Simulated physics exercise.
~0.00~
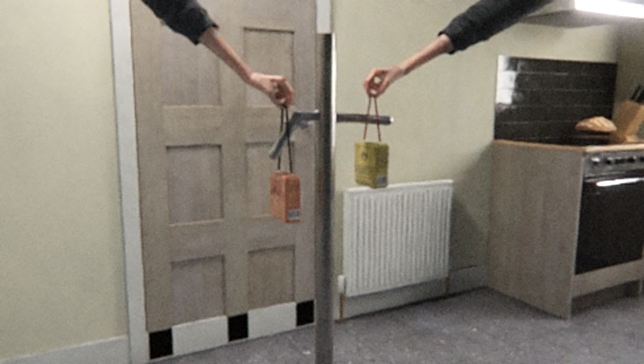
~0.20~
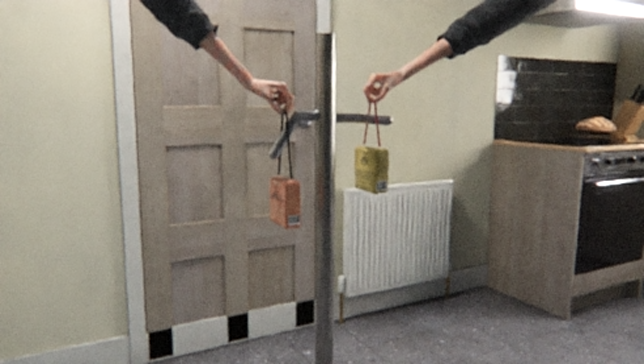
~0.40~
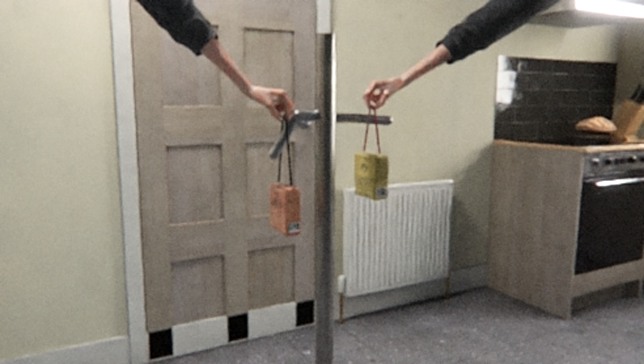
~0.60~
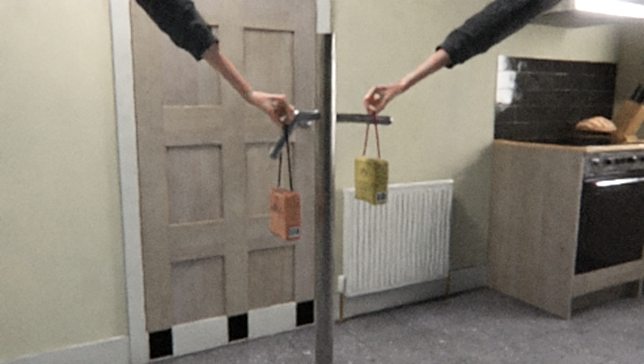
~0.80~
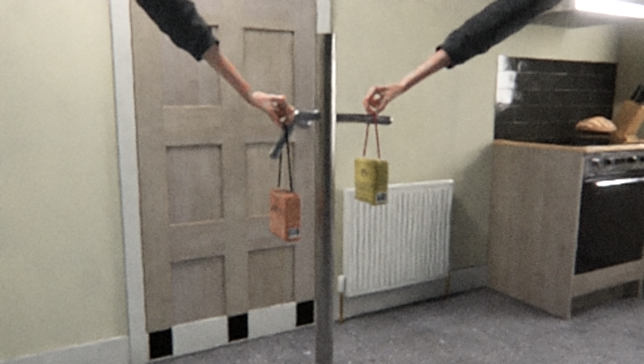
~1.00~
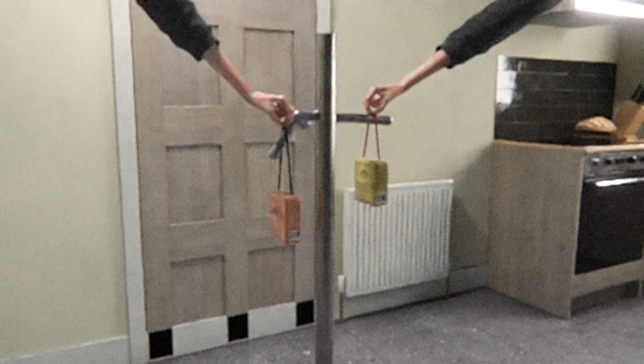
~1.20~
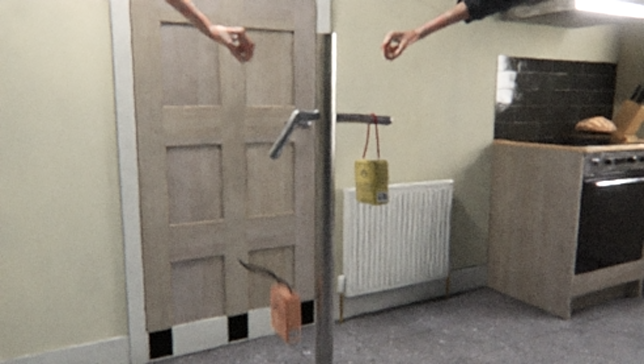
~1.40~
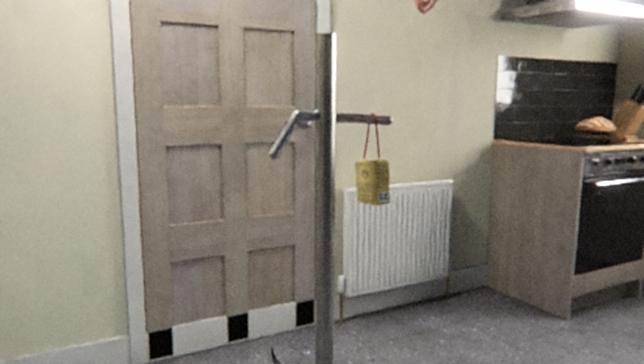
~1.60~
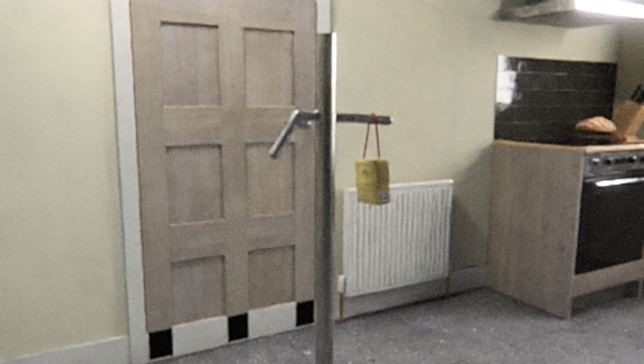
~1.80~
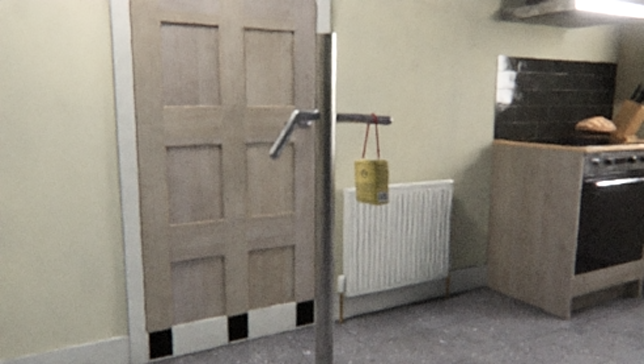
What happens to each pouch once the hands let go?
The orange pouch drops down past its peg on the left, while the yellow pouch stays hanging by its loop from the peg on the right.
In a kitchen, two hands lowered a small orange pouch and a yellow one by their loops toward pegs on a metal post, then let go and drew back. The orange pouch fell out of view, while the yellow one stayed hanging.
